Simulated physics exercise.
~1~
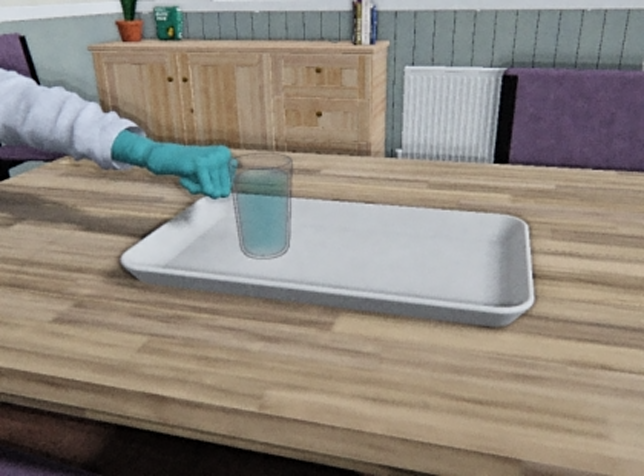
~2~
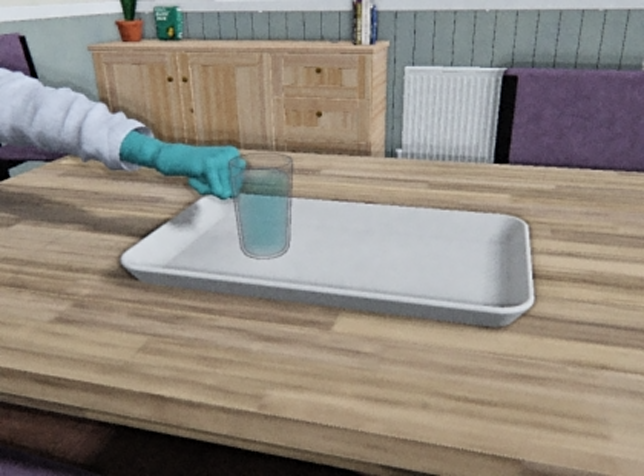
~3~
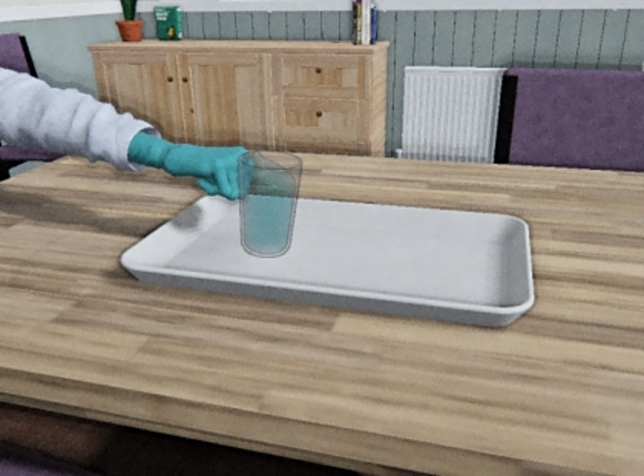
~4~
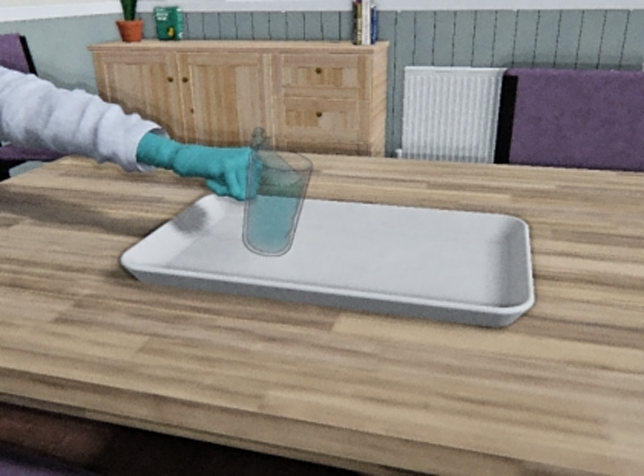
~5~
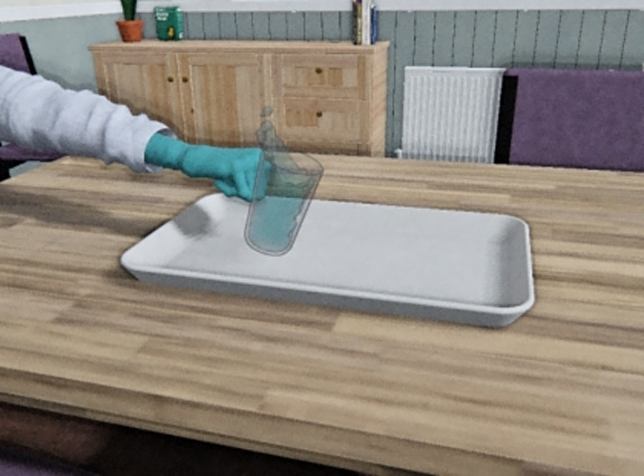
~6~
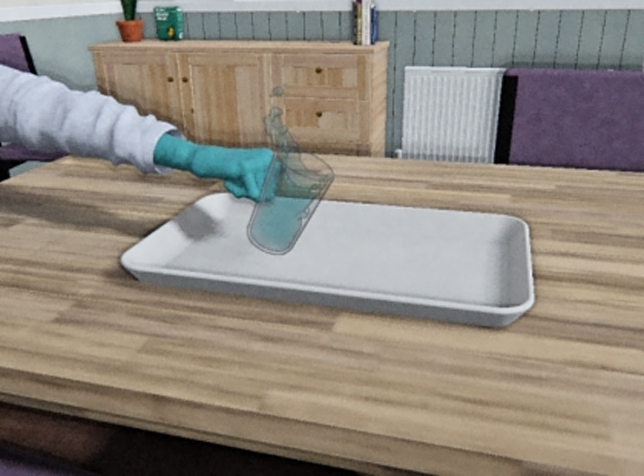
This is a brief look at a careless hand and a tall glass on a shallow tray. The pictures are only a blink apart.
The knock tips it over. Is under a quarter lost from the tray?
Well, over a quarter ends up off the tray, I'd say.
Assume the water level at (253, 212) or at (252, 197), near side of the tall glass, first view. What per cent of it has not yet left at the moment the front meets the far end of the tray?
Fill one keeps roughly 55 percent; fill two keeps roughly 55 percent.
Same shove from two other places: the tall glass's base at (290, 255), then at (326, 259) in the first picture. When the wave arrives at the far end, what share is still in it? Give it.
In turn 55 and 65 in a hundred.
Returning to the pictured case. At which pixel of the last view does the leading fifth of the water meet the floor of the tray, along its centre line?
Impact centre, mid-line: Approx. (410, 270).
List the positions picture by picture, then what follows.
Tilt 0°; right rim (289, 164); surface from (238, 173) to (289, 177); the tray's far rim is at (528, 258); the tray is clear ahead, in the first picture.
Tilt 0°; right rim (290, 165); surface from (238, 173) to (289, 177), in the second picture.
Tilt 6°; right rim (299, 166); surface from (245, 154) to (291, 177), in the third picture.
Tilt 13°; right rim (310, 169); surface from (256, 154) to (306, 178); 3 per cent is over the edge, in the fourth picture.
Tilt 19°; right rim (320, 174); surface from (263, 168) to (316, 175); 5 per cent is over the edge, in the fifth picture.
Tilt 26°; right rim (331, 180); surface from (267, 184) to (328, 176); 7 per cent is over the edge, in the sixth picture.
A moment on, the tall glass lies on its side and 89 per cent is in the glass, 1 on the tray and 10 above or beyond its rim.
Next, the tall glass lies on its side and 46 per cent is in the glass, 50 on the tray and 5 above or beyond its rim.
Then the tall glass lies on its side and 24 per cent is in the glass, 49 on the tray and 27 above or beyond its rim.
Later the tall glass lies on its side and 13 per cent is in the glass, 52 on the tray and 35 above or beyond its rim.
Finally, 64 per cent is held by tray and glass, 36 is off the tray.
